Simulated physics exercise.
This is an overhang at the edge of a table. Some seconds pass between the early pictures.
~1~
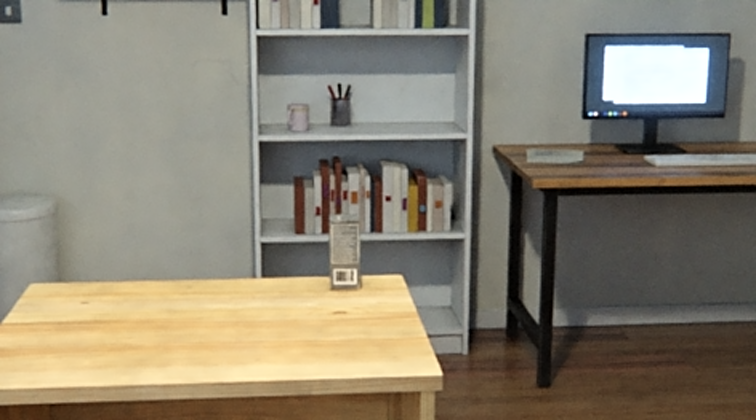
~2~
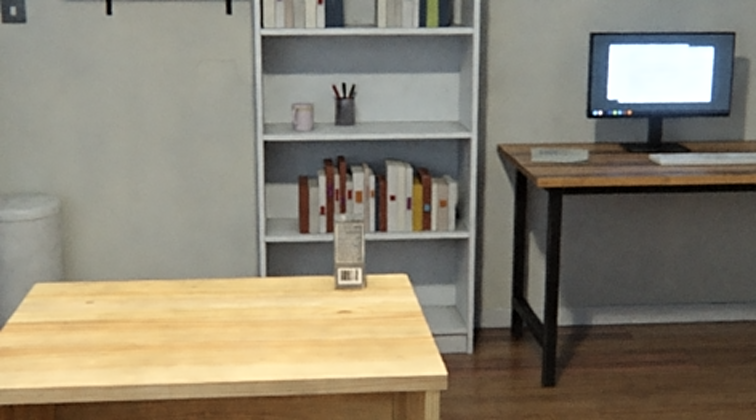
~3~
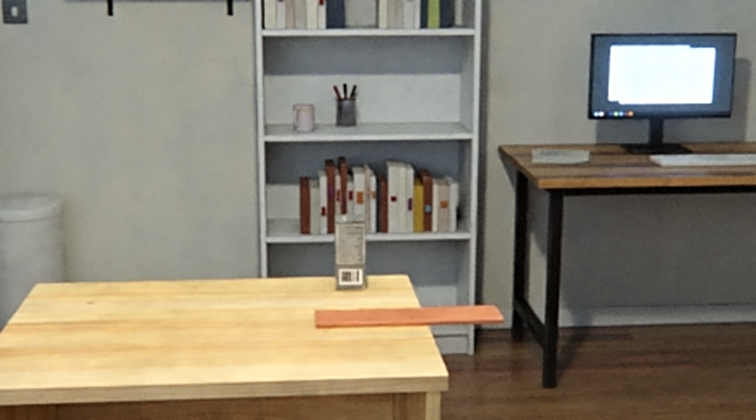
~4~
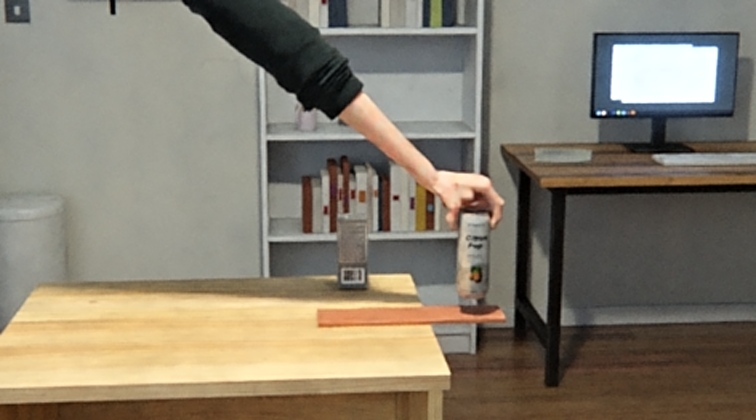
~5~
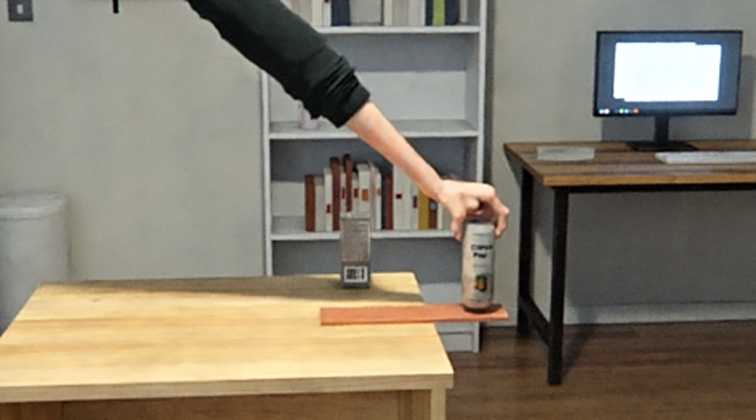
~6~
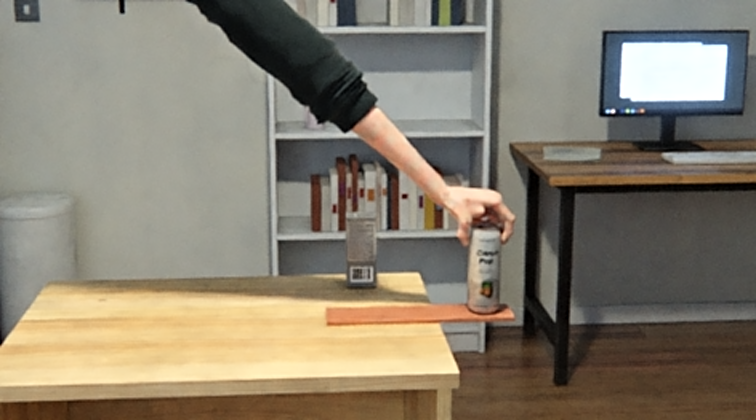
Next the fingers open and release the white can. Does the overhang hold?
In the end the board goes over.
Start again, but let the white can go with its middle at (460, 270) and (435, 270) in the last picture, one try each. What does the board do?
First try: It comes down; second try: It holds.
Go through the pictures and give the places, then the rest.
In the first frame, the last thing is not in view yet; grey carton (344, 252).
In the second frame, the last thing is not in view yet; grey carton (349, 251).
In the third frame, the last thing is not in view yet; grey carton (350, 252).
In the fourth frame, on its way; white can (473, 254); grey carton (352, 251).
In the fifth frame, on its way; white can (478, 263); grey carton (355, 249).
In the sixth frame, in place under the hand; white can (484, 269); grey carton (361, 249).
Then, 0.50 s on from there, orange board and white can now down on the floor or falling.
Then, 0.70 s on from there, things are still on the move.
In the end, down on the floor or falling, orange board and white can; grey carton unmoved. The board comes down.
